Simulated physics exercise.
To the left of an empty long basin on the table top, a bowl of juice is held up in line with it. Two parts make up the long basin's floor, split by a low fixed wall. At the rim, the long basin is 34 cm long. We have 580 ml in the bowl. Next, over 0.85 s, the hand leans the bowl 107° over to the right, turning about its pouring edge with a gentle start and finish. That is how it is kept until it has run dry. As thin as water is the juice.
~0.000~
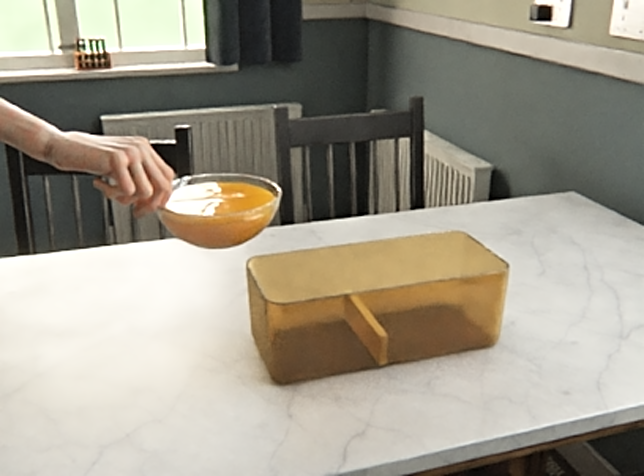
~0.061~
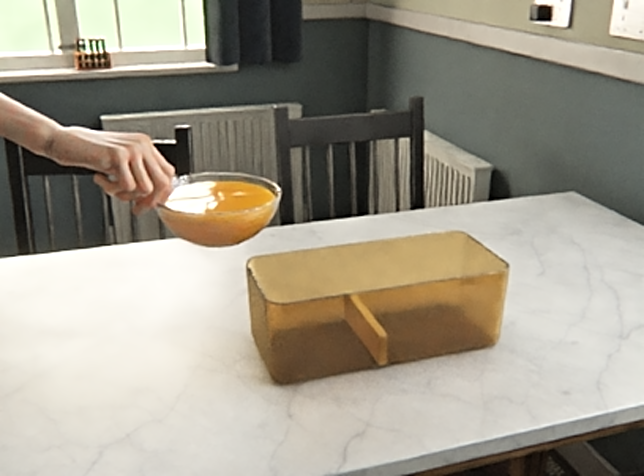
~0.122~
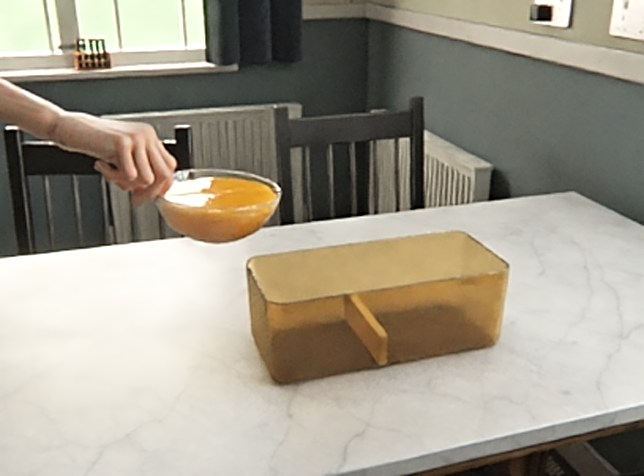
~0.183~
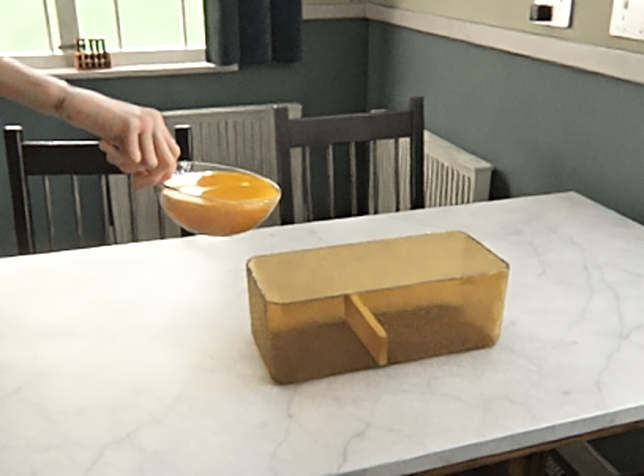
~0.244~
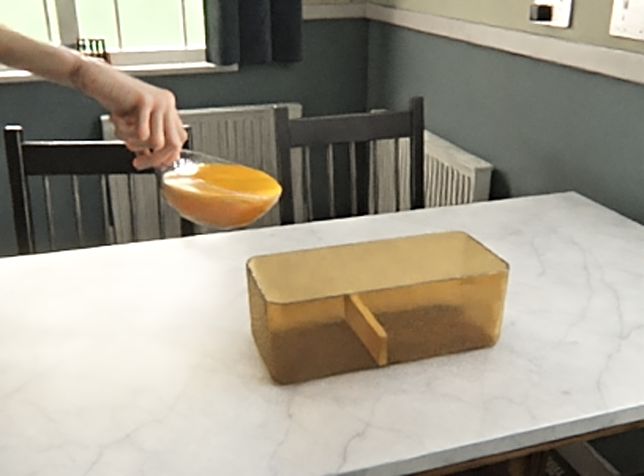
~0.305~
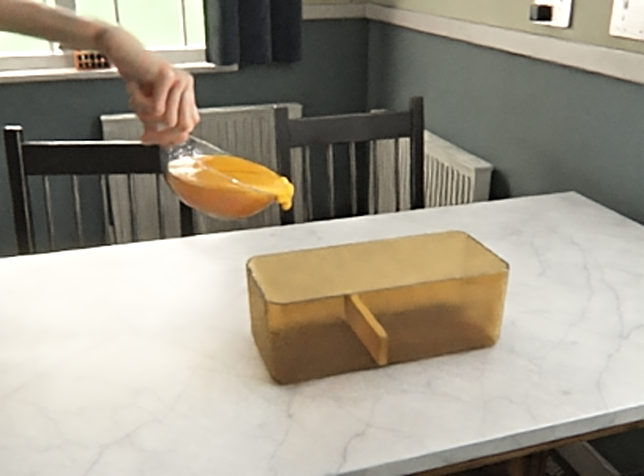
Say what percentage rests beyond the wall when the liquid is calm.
Roughly 46 per cent rests beyond the wall.
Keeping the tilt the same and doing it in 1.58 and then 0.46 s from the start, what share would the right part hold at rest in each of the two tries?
15 in a hundred, followed by 45 in a hundred.
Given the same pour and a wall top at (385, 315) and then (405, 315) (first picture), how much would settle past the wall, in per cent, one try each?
The first gives near 10 per cent and the second near 20 per cent.
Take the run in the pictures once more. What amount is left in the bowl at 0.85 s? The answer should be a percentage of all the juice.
I reckon near 0 per cent still sits there.
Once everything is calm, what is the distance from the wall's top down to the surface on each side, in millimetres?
About 30 mm left, about 36 mm right.
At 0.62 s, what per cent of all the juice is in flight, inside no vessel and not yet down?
It comes to about 54 percent.
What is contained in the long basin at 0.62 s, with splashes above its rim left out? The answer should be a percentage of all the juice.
Around 38%.
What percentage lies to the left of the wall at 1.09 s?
Roughly 52 per cent.
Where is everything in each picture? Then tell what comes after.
Tilt 0°; pouring edge (278, 189); surface from (156, 206) to (274, 193); the long basin's rim runs from (256, 282) to (486, 249); the wall's top is at (364, 312), in the first picture.
Tilt 1°; pouring edge (278, 189); surface from (156, 204) to (274, 192), in the second picture.
Tilt 5°; pouring edge (278, 189); surface from (157, 199) to (273, 189), in the third picture.
Tilt 12°; pouring edge (278, 189); surface from (157, 191) to (275, 185), in the fourth picture.
Tilt 20°; pouring edge (277, 189); surface from (160, 181) to (274, 183); 4 per cent is over the edge, in the fifth picture.
Tilt 31°; pouring edge (277, 189); surface from (165, 169) to (266, 177); 11 per cent is over the edge, in the sixth picture.
After 0.62 s the tilt is 89° and 9 per cent is still to pour, 34 is left of the wall and 4 right of it.
After 0.85 s the tilt is 107° and 0 per cent is still to pour, 51 is left of the wall and 47 right of it.
After 1.09 s the tilt is 107° and 0 per cent is still to pour, 52 is left of the wall and 46 right of it.
After 1.35 s the tilt is 107° and 0 per cent is still to pour, 52 is left of the wall and 46 right of it.
In the end 52 per cent lies left of the wall, 46 right of it and 2 outside.
